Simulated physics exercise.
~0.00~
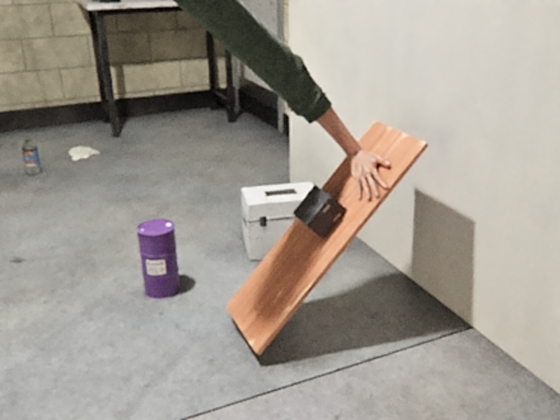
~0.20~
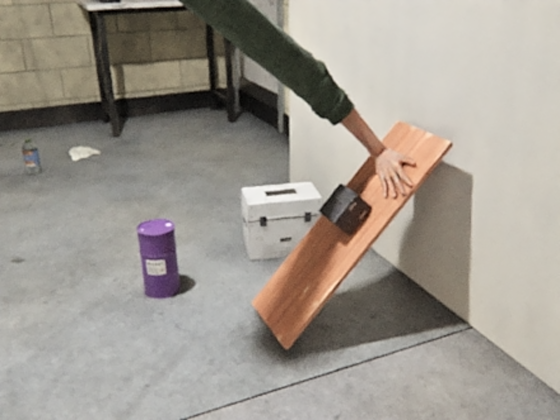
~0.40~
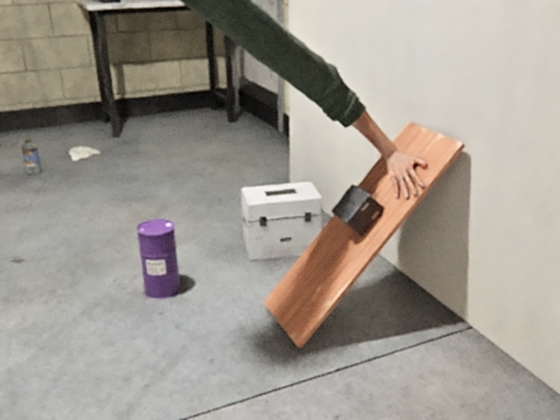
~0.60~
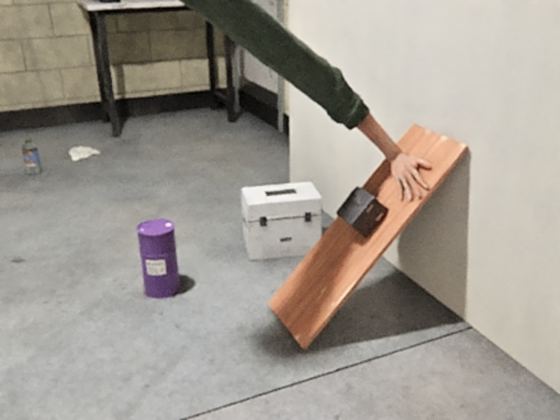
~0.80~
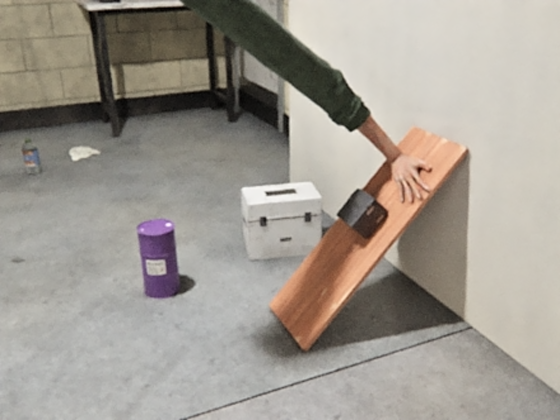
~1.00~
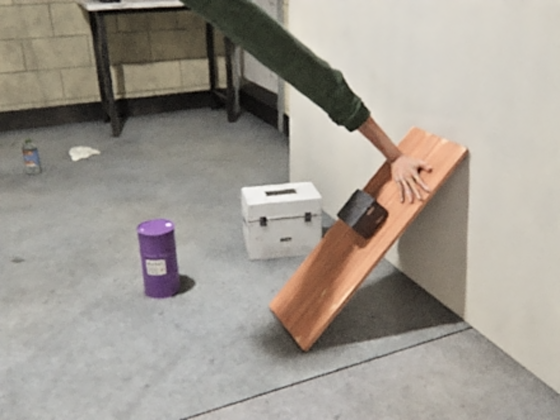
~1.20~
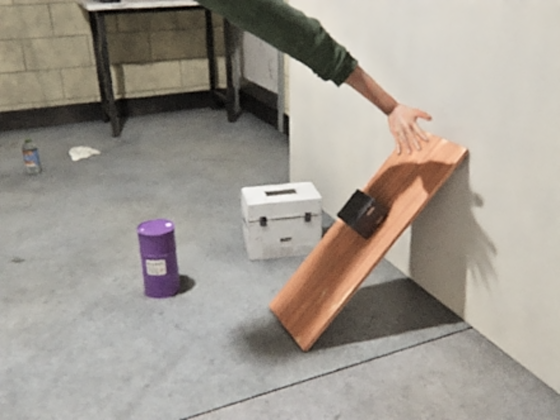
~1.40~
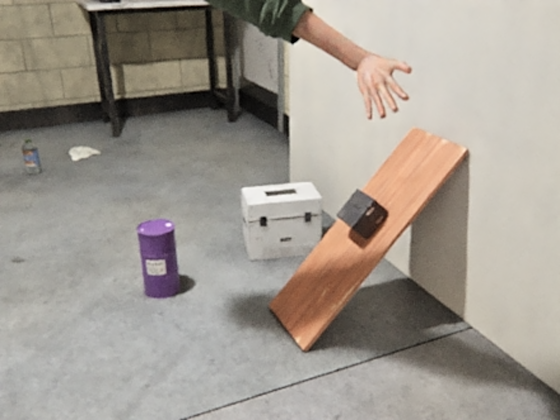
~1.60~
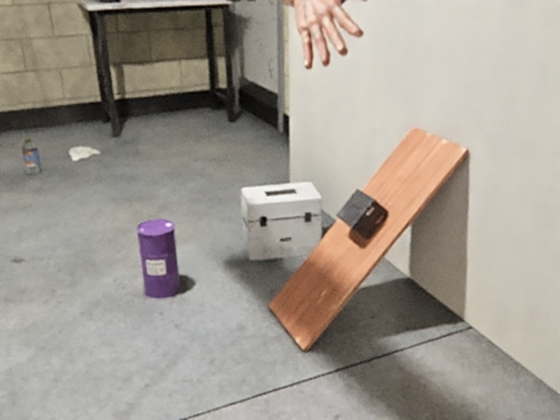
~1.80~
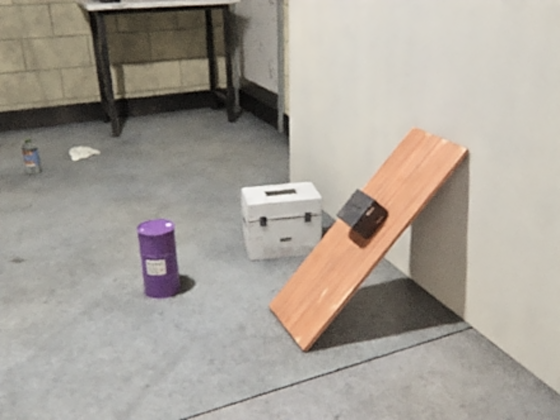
In a room with a grey concrete floor, seen from slightly above by a still camera, a pale wall stands at the right and a dark-legged table sits by a block wall at the back. A purple canister stands left of centre, with a white toolbox behind it to the right. A hand in a green sleeve holds a slanted orange wooden board with a dark block on its face. The hand shifts the board a little rightward until it leans against the wall, then pauses. It lets go and withdraws upward out of view, and the board stays leaning, the block still on it.
